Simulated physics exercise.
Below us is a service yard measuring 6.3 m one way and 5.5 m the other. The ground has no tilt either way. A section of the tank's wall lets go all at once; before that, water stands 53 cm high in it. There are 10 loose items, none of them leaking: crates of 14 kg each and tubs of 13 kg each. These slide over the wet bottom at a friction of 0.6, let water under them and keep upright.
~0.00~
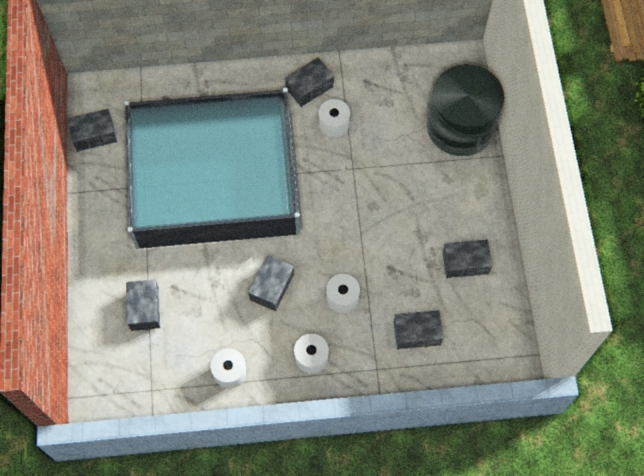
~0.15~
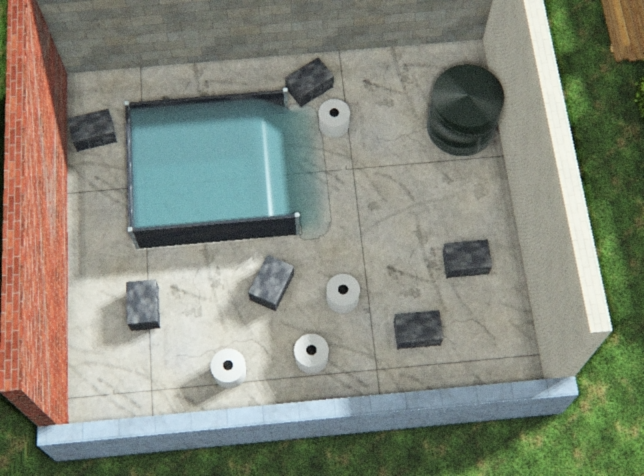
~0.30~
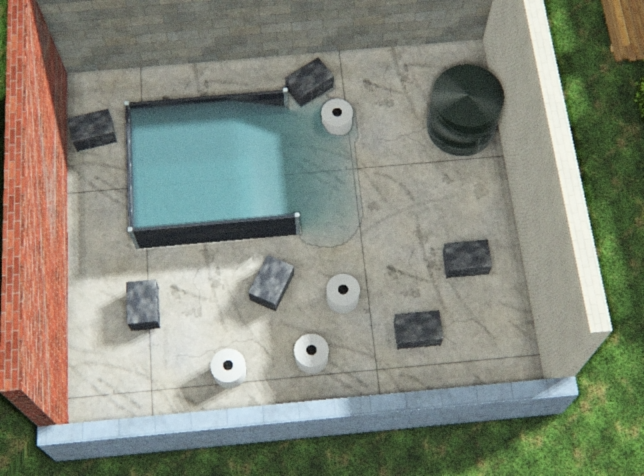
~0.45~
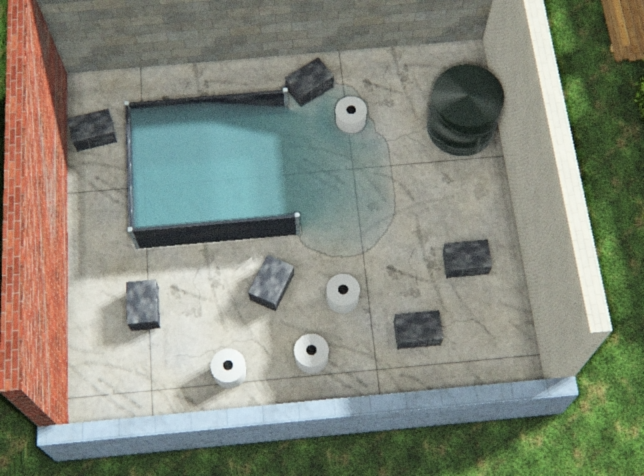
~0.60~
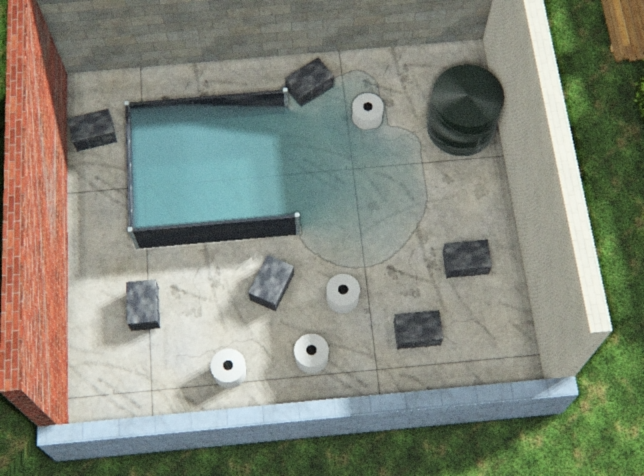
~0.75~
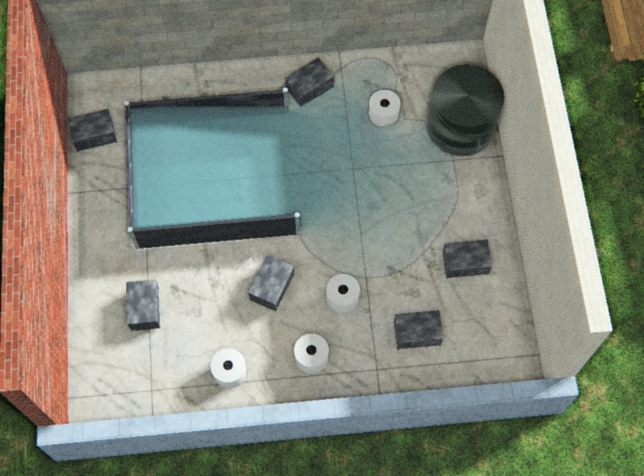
The clip shows a walled yard seen from above, where the right side of a water-filled tank opens and water spreads rightward across the floor, carrying one white tub along while the other tubs and dark crates stay put.
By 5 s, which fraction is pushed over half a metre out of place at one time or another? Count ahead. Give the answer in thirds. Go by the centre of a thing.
One to two thirds.
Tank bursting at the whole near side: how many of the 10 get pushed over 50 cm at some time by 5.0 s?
In that case the number is 7.
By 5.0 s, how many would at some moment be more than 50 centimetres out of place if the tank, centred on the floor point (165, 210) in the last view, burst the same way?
Then 3 of them would.
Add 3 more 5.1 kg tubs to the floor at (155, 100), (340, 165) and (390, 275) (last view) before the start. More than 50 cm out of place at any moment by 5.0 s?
In that order: Under, more, over.
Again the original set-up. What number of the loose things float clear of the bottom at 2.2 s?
It comes to 2.
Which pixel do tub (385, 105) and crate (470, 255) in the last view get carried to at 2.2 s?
(476, 40) and (492, 274), roughly.
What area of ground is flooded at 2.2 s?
Roughly 17 m2 of it is wet.
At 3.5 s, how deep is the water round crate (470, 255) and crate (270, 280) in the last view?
Close to 19 and 0 centimetres.
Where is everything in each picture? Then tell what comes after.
A tub at (334, 113), on the bottom; a crate at (90, 125), on the bottom; water covers 4.2 m2; 0 of 10 have shifted, in the first frame.
A tub at (334, 113) rests on the ground; a crate at (90, 125), on the bottom; water covers 5.1 m2; 0 of 10 have shifted, in the second frame.
A tub at (337, 112), on the bottom, 4 cm from its start; a crate at (90, 125), on the bottom; 6.0 m2 under water; 0 of 10 have shifted, in the third frame.
A tub at (351, 110), on the bottom, 25 cm from its start; a crate at (90, 125) rests on the ground; water covers 7.2 m2; 1 of 10 have shifted, in the fourth frame.
A tub at (368, 107) rests on the ground, 50 cm from its start; a crate at (90, 125), on the bottom; 8.5 m2 under water; 1 of 10 have shifted, in the fifth frame.
A tub at (385, 103), on the bottom, 75 cm from its start; a crate at (90, 125) rests on the ground; 10.0 m2 under water; 1 of 10 have shifted, in the sixth frame.
After 1.1 s 1 of 10 are over 50 cm from their spots; 0 afloat.
After 2.2 s 1 of 10 are over 50 cm from their spots; 2 afloat.
After 3.5 s 2 of 10 are over 50 cm from their spots; 2 afloat.
After 5.0 s 4 of 10 are over 50 cm from their spots, and 4 have been at some point; 3 afloat.
